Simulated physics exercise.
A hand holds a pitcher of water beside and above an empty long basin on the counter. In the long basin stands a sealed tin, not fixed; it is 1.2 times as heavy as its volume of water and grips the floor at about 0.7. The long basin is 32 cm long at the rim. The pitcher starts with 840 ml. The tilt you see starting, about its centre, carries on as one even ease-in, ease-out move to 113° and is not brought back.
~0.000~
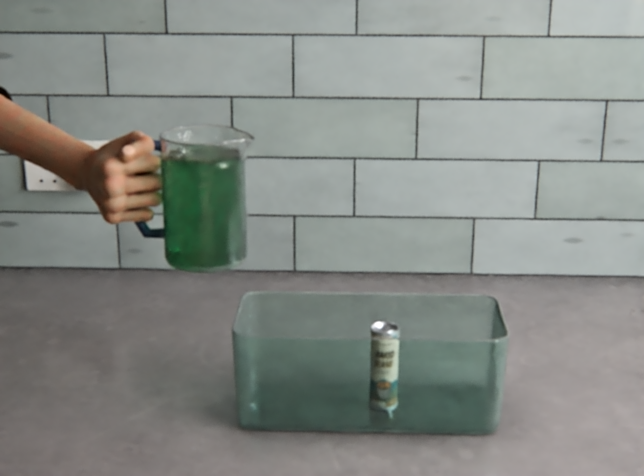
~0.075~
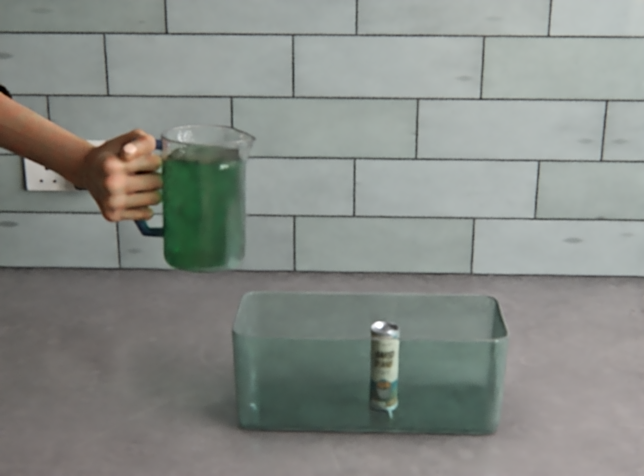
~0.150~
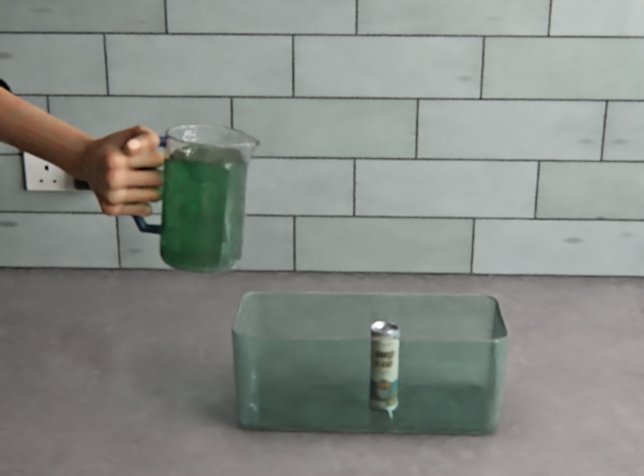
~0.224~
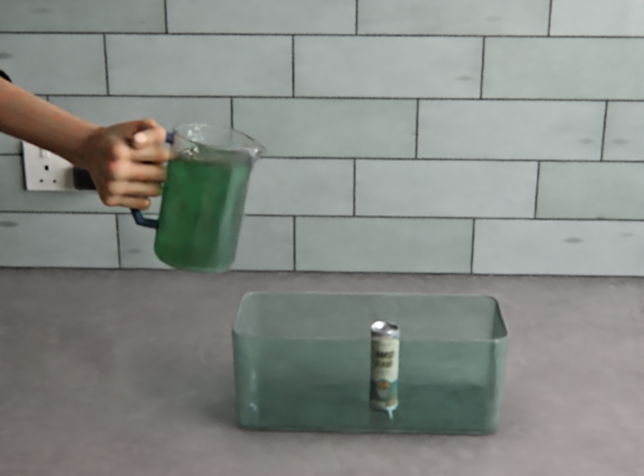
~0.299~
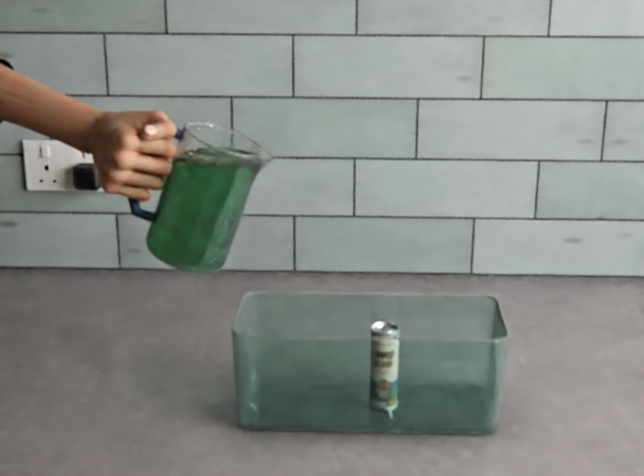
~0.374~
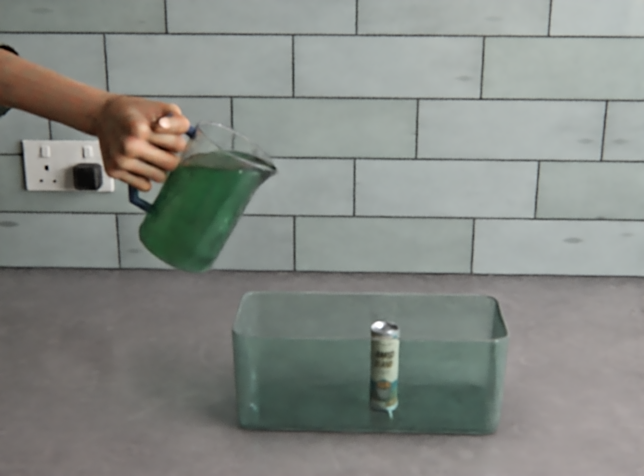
The footage shows a hand holding a clear pitcher of green liquid above a gray counter, left of a long translucent basin with a small can; the hand then tilts the pitcher steadily to the right.
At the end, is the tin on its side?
The tin stays up.
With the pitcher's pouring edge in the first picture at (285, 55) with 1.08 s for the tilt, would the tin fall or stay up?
Then it goes over.
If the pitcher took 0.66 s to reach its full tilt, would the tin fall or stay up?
The tin keeps standing.
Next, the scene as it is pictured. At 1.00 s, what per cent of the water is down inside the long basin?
Some 58 per cent.
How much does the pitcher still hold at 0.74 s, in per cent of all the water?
About 74 per cent.
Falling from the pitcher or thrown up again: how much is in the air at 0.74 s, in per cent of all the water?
Some 16 per cent.
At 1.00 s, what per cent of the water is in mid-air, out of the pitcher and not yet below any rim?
Near 18 in a hundred.
By 0.74 s the tilt is 87° and 74 per cent is still to pour; the tin stands where it began.
By 1.00 s the tilt is 112° and 23 per cent is still to pour; the tin stands where it began.
By 1.28 s the tilt is 113° and 1 per cent is still to pour; the tin stands where it began.
By 1.58 s the tilt is 113° and 0 per cent is still to pour; the tin stands where it began.
At rest the tin stands where it began.
